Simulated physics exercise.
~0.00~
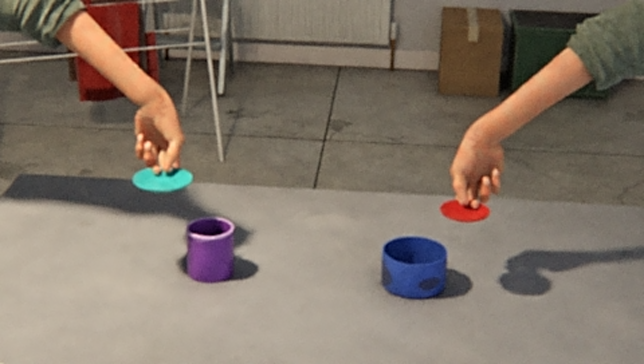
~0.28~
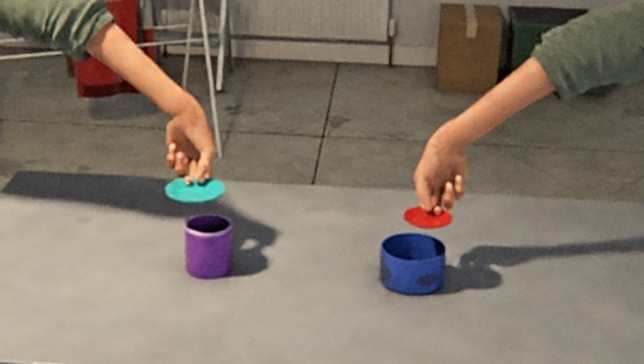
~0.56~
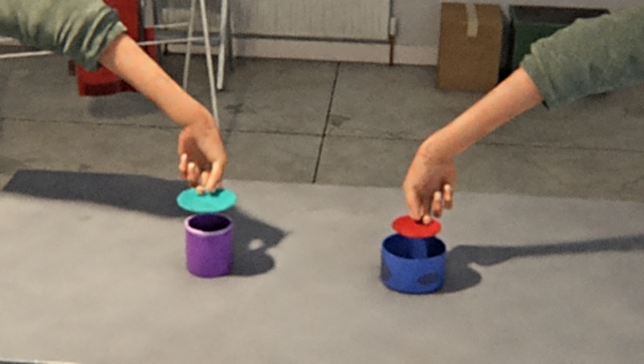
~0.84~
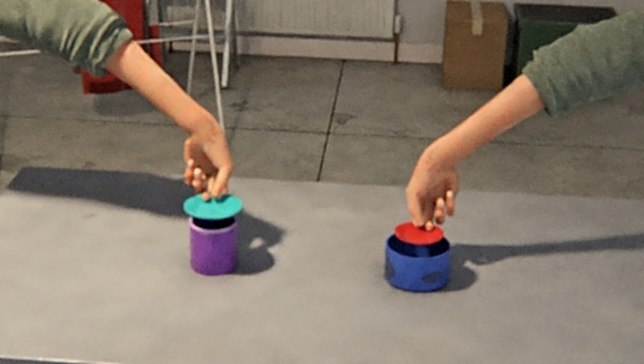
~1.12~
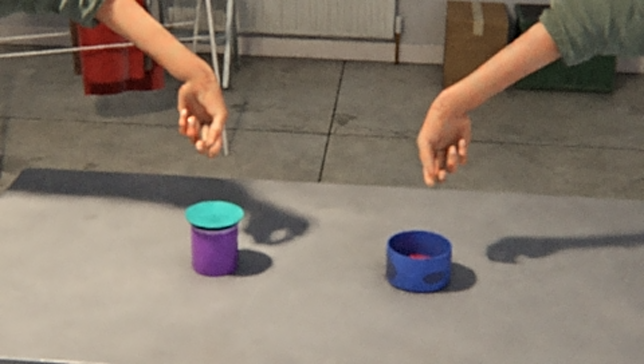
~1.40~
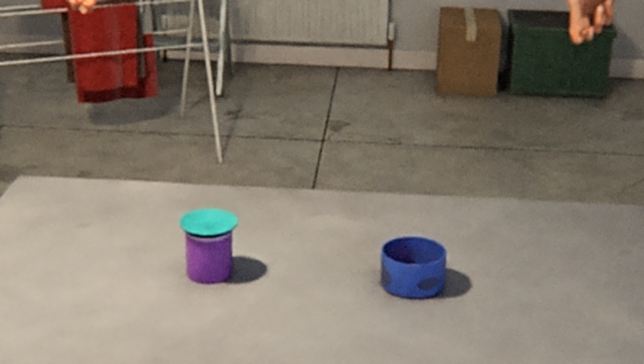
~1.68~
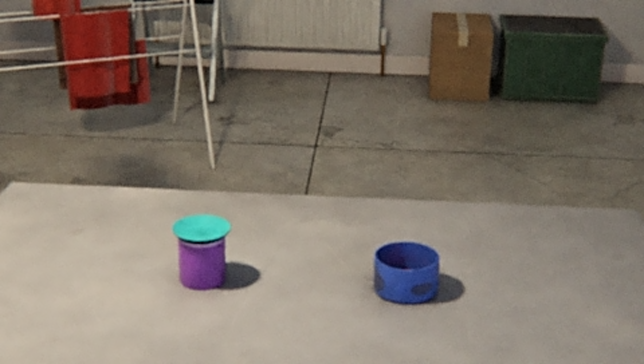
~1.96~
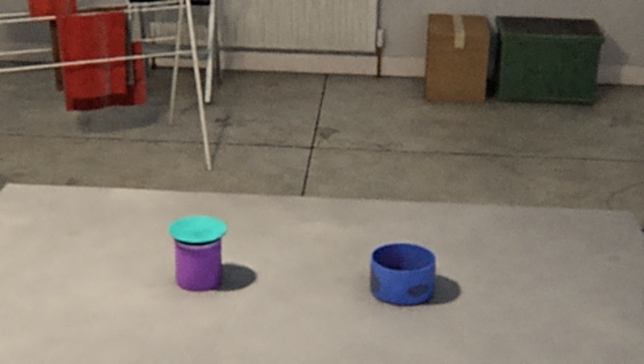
In a room with a grey concrete floor, a slightly swaying camera looks down at a grey tabletop, with a drying rack, a red cloth, a cardboard box and a green bin behind. An open purple container stands on the left and a wider blue one on the right. Two hands bring in a turquoise disc and a smaller red disc, moving them inward and lowering them over the openings. The hands let go and withdraw. The red disc drops inside the blue container and out of sight, while the turquoise disc rests across the purple one's rim like a lid.
